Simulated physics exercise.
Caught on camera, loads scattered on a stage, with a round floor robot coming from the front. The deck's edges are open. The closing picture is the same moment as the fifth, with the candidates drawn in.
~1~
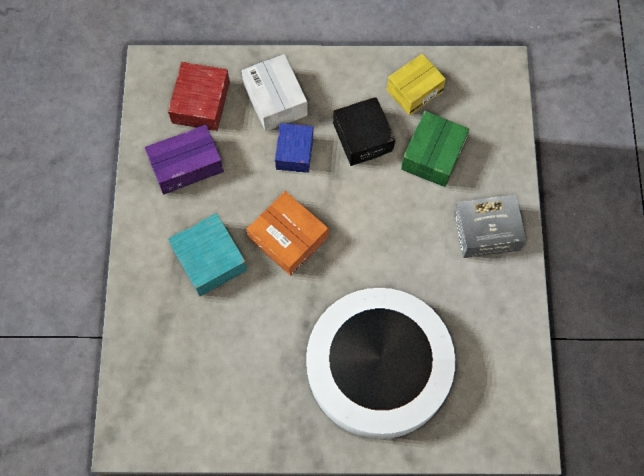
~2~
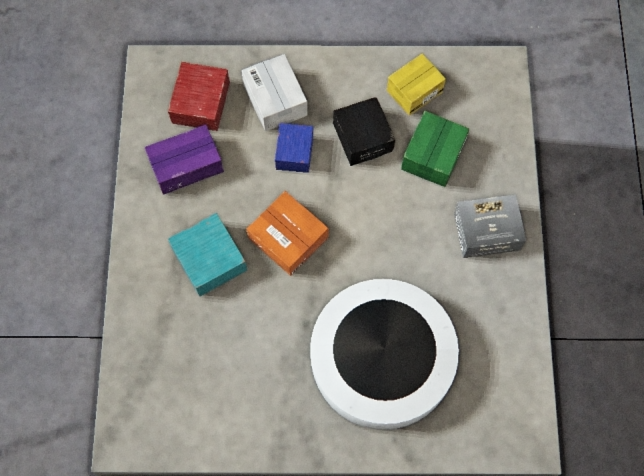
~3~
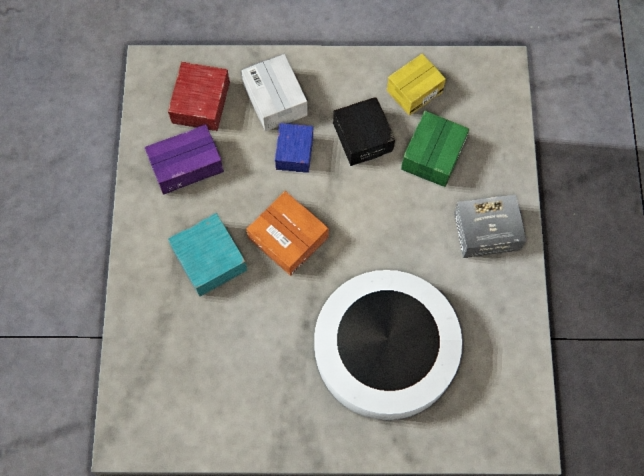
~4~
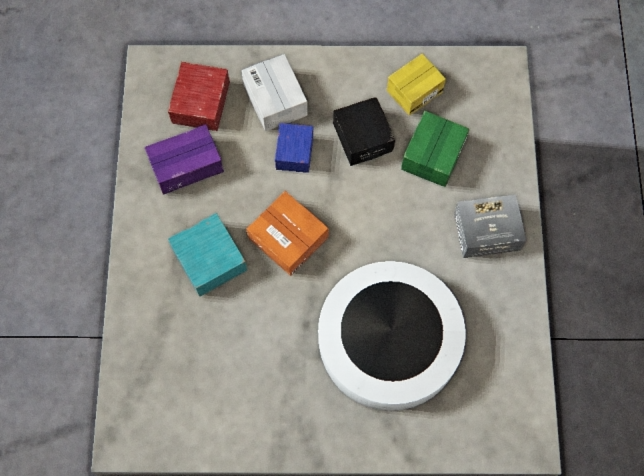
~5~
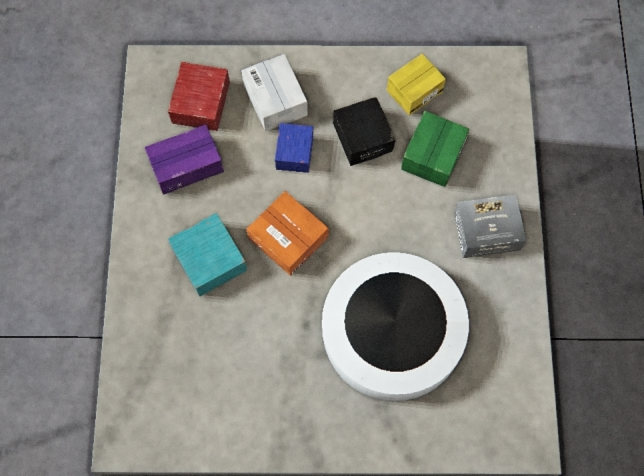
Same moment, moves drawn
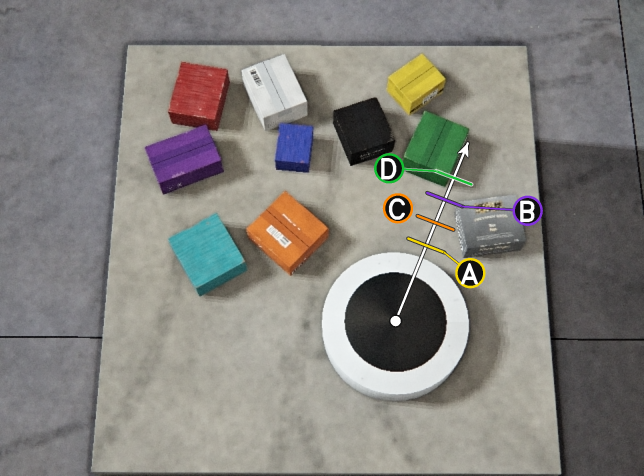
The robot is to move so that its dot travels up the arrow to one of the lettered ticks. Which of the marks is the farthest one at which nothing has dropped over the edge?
B is the last safe stop.
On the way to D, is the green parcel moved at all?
By then, yes.
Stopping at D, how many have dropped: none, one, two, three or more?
One.
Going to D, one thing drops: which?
It is the grey box.
On the marked copy, A at (426, 245); B at (445, 200); C at (435, 223); D at (454, 178); the arrow from (396, 321) to (468, 144); the white dot at (396, 321).
Taking B. A third of the way, robot (412, 280); grey box (495, 220); yellow parcel (416, 85).
Two thirds of the way, robot (431, 236); grey box (519, 201); yellow parcel (416, 85).
When it is over, robot (442, 207); grey box (538, 190); yellow parcel (412, 80); nothing has fallen.
As for the rest, A is safe but short; C is safe but short; D drops the grey box.
